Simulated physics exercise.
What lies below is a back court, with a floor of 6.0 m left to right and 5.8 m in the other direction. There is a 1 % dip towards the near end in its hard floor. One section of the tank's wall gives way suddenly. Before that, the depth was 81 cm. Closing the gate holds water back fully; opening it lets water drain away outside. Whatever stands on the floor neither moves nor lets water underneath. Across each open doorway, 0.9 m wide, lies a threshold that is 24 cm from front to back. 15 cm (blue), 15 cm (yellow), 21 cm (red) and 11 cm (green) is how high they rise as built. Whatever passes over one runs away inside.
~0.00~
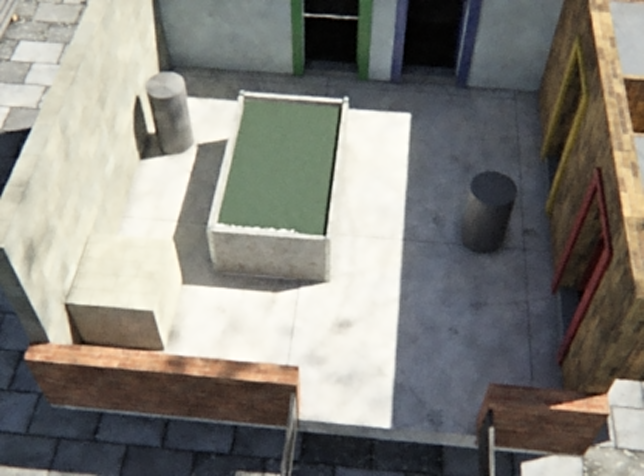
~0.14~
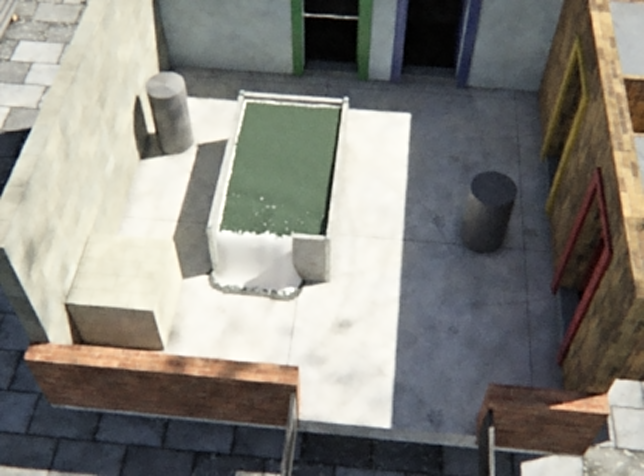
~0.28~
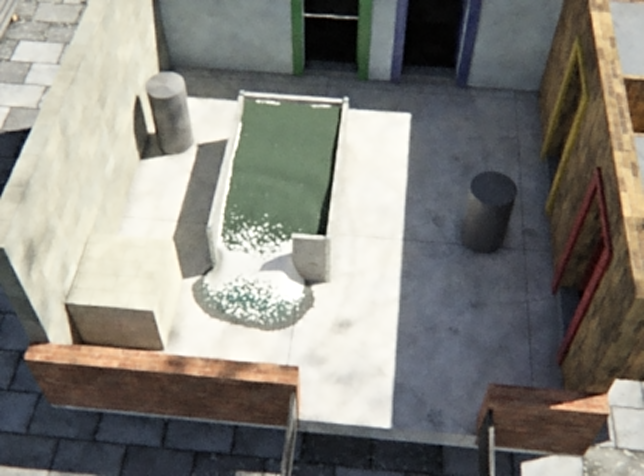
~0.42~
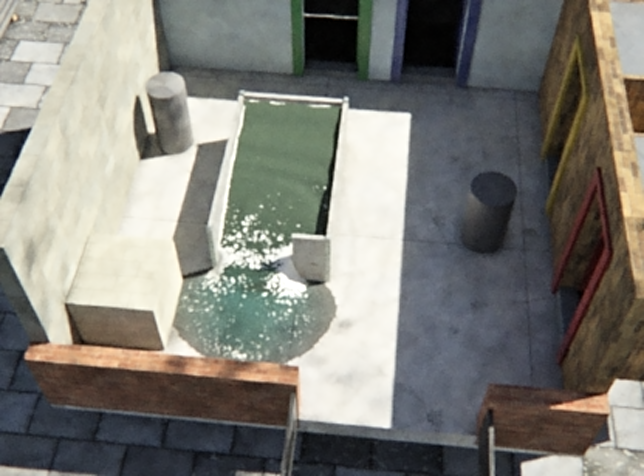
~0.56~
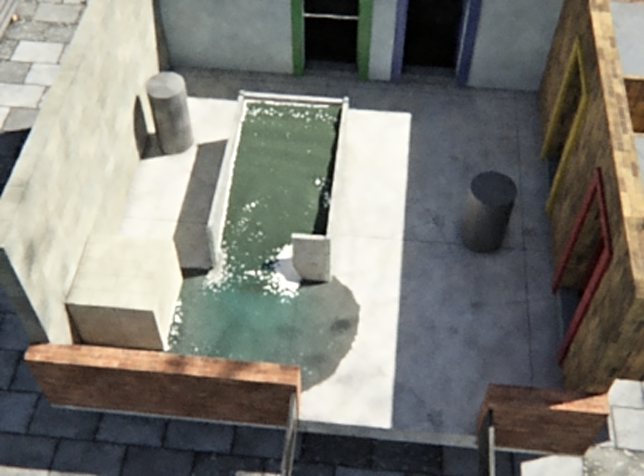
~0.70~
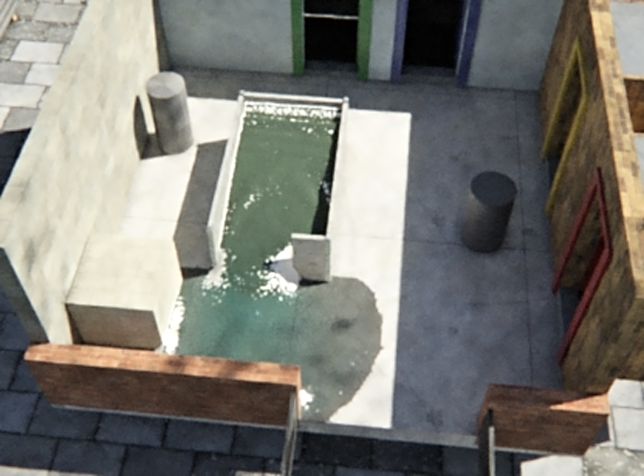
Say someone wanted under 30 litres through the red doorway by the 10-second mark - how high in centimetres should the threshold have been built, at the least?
They should have built it at least 12 cm high.
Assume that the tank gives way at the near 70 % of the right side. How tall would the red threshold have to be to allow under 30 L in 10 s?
A height of around 31 cm.
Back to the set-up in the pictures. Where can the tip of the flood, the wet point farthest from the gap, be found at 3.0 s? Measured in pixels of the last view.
Around (563, 425).
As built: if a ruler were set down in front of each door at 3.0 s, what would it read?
Blue door 0 cm, yellow door 0 cm, red door 10 cm, green door 0 cm.
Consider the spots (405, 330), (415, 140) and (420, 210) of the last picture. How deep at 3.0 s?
I'd read roughly 3, 0 and 0 cm there.
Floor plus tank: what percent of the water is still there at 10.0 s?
What remains is some 72 per cent of the water.
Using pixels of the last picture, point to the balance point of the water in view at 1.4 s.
Look at about (263, 255) in the last view.
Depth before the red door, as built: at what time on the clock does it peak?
Roughly at 4.5 s.
After 1.4 s water covers 20 % of the floor, deepest (52 cm) near (173, 388); it has not reached the red door.
After 3.0 s water covers 40 % of the floor, deepest (47 cm) near (71, 379); 10 cm at the red door, 0 litres in over its 21 cm threshold.
After 10.0 s water covers 100 % of the floor, deepest (10 cm) near (173, 388); 8 cm at the red door, 0 litres in over its 21 cm threshold.
At the red door as built, the water arrived by 2.9 s and peaked near 19 cm at 4.4 s.
Run again over the same 10 s with other heights there, 62 litres in over 10 cm, 21 litres over 13 cm. The limit of 30 litres is kept from about 12 cm up.
